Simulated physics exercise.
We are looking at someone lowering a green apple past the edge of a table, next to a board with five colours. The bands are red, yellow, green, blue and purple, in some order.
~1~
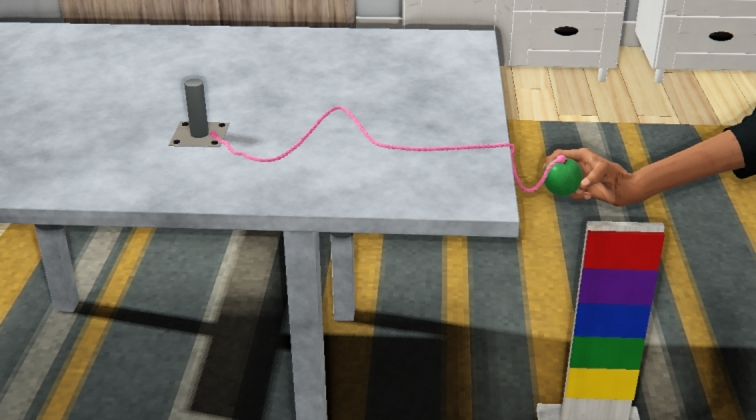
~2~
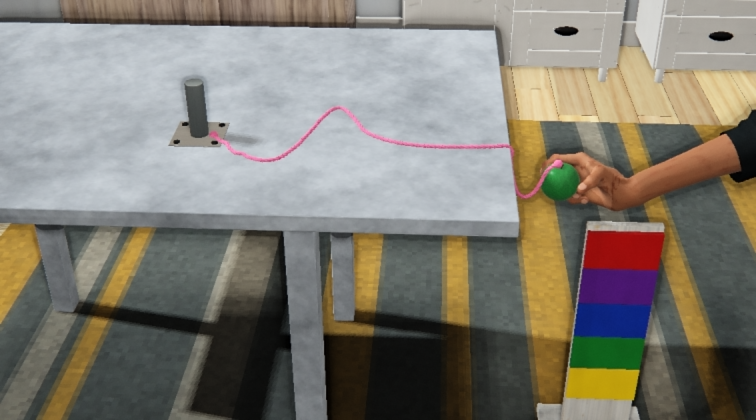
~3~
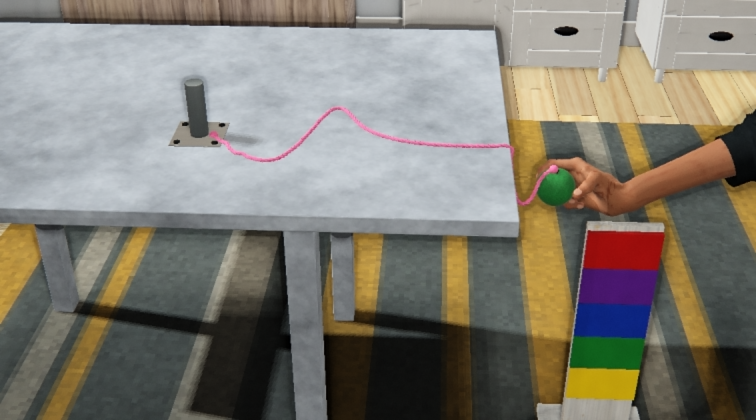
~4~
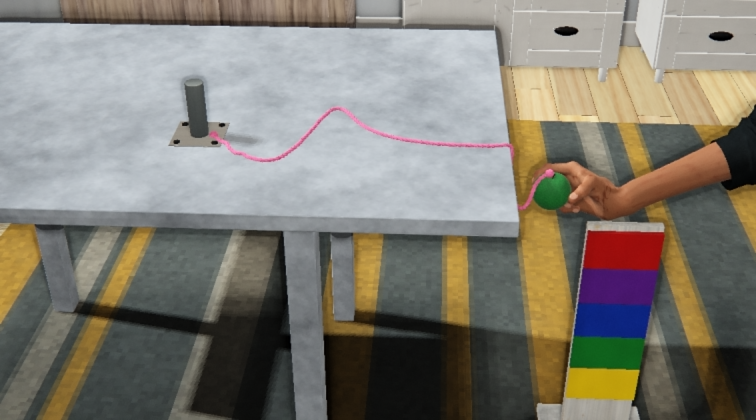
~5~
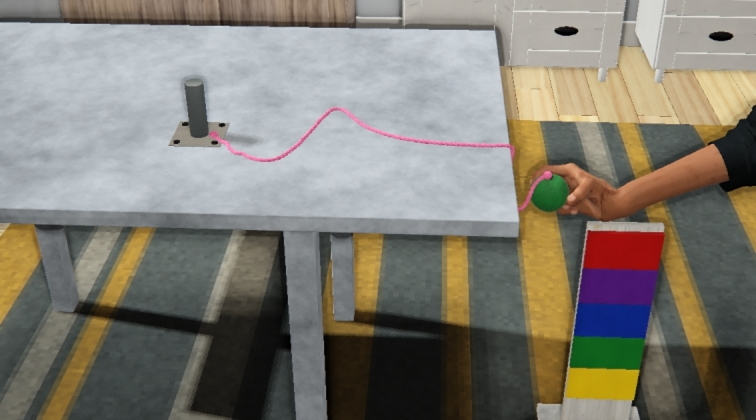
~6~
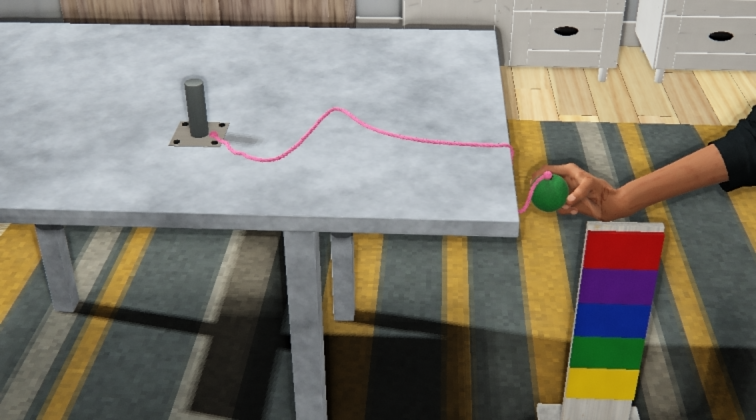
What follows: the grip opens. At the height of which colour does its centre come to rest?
At green.
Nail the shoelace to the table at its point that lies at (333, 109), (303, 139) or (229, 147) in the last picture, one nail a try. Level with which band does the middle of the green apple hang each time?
One after the other, purple; blue; green.
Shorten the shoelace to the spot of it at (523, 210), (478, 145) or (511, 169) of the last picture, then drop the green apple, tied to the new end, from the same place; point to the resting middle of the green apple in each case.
About (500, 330), (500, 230) and (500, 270).
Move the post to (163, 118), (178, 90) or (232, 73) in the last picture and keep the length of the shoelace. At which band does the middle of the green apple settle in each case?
It would be blue; blue; green.
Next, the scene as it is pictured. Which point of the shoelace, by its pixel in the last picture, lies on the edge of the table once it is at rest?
That spot is around (392, 135).
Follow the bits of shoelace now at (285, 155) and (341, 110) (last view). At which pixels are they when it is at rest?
At (318, 135), then (433, 137).
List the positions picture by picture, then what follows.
In the first picture, green apple (563, 177); red (624, 253); purple (618, 288); blue (612, 322); green (607, 354); yellow (602, 385).
In the second picture, green apple (560, 181); shoelace through (235, 153) (307, 136) (354, 118) (425, 146) (511, 163).
In the third picture, green apple (555, 187).
In the fourth picture, green apple (551, 191); shoelace through (235, 153) (307, 136) (354, 119) (435, 144) (511, 172).
In the fifth picture, green apple (550, 193).
In the sixth picture, green apple (550, 193); shoelace through (235, 153) (307, 136) (357, 120) (440, 143) (511, 177).
Soon after, apple near (507, 321); level with blue.
Then, apple near (471, 354); level with green.
At rest, apple near (490, 360); level with green. Its centre hangs level with the green band.
